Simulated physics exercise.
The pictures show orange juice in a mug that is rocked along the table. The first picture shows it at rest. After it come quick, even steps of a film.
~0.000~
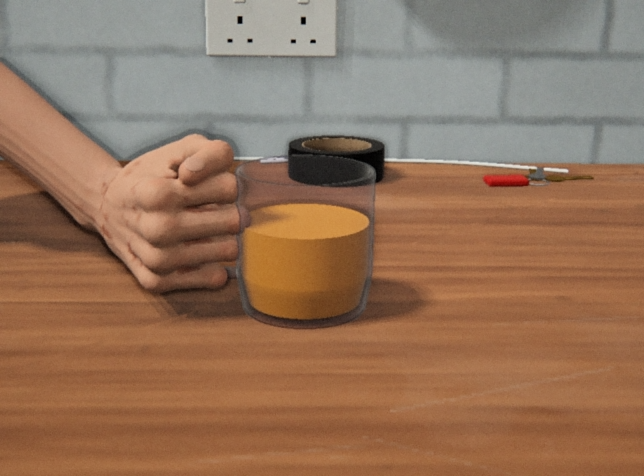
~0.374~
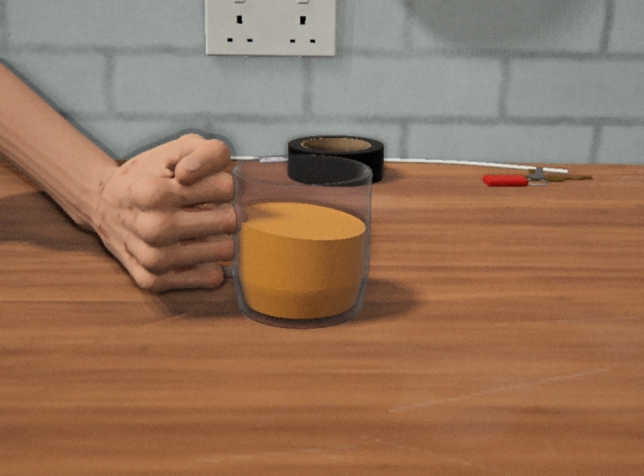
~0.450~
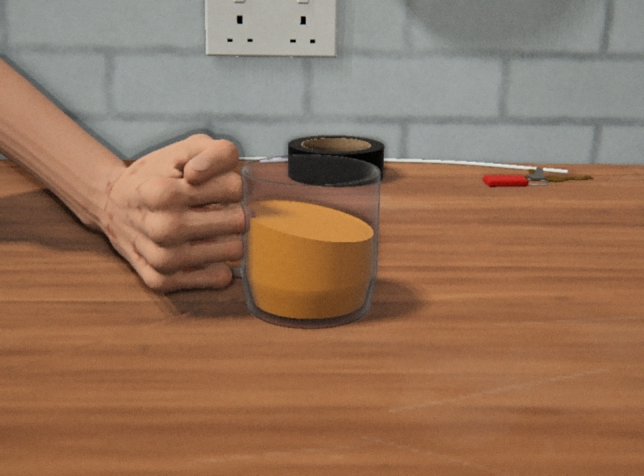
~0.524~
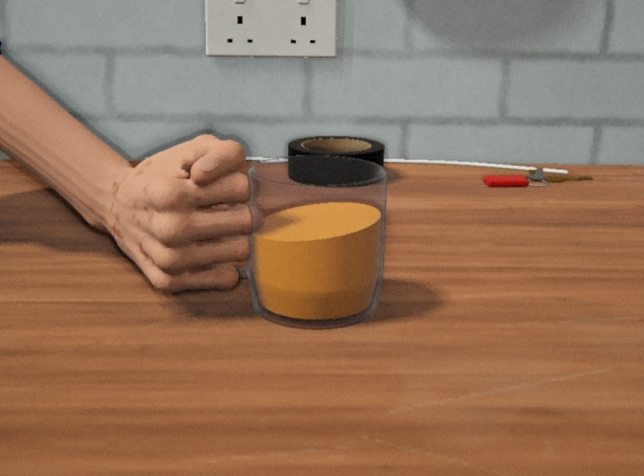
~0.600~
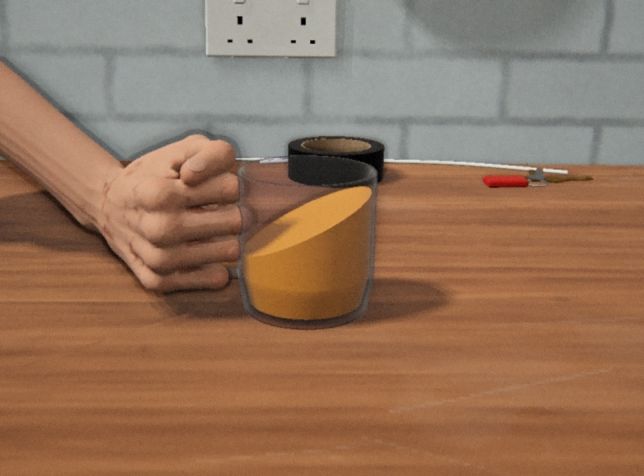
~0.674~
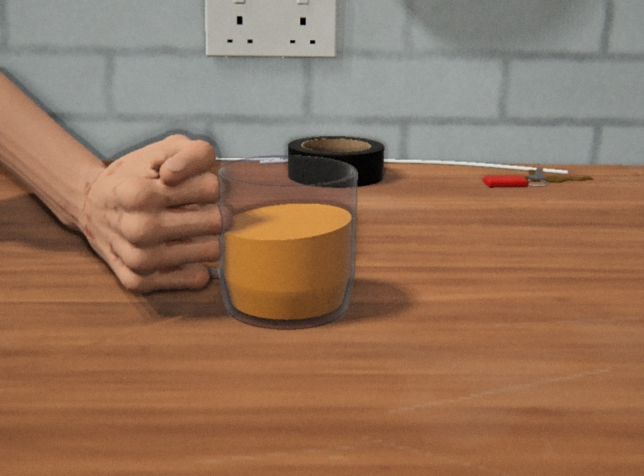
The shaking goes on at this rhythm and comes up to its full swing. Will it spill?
It slops over.
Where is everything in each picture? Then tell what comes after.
The first frame shows mug (305, 235) about two thirds full; at rest.
The second frame shows mug about two thirds full, surface at (301, 222); surface a little higher on the left.
The third frame shows mug (310, 235) about two thirds full; surface clearly higher on the left.
The fourth frame shows mug about two thirds full, surface at (316, 223); surface a little higher on the right.
The fifth frame shows mug (307, 236) about two thirds full; surface much higher on the right.
The sixth frame shows mug about two thirds full, surface at (286, 223); surface a little higher on the right.
Around 1.0 s, the highest wave so far goes over the rim.
Around 5.1 s, the highest wave so far goes over the rim; some is on the top.
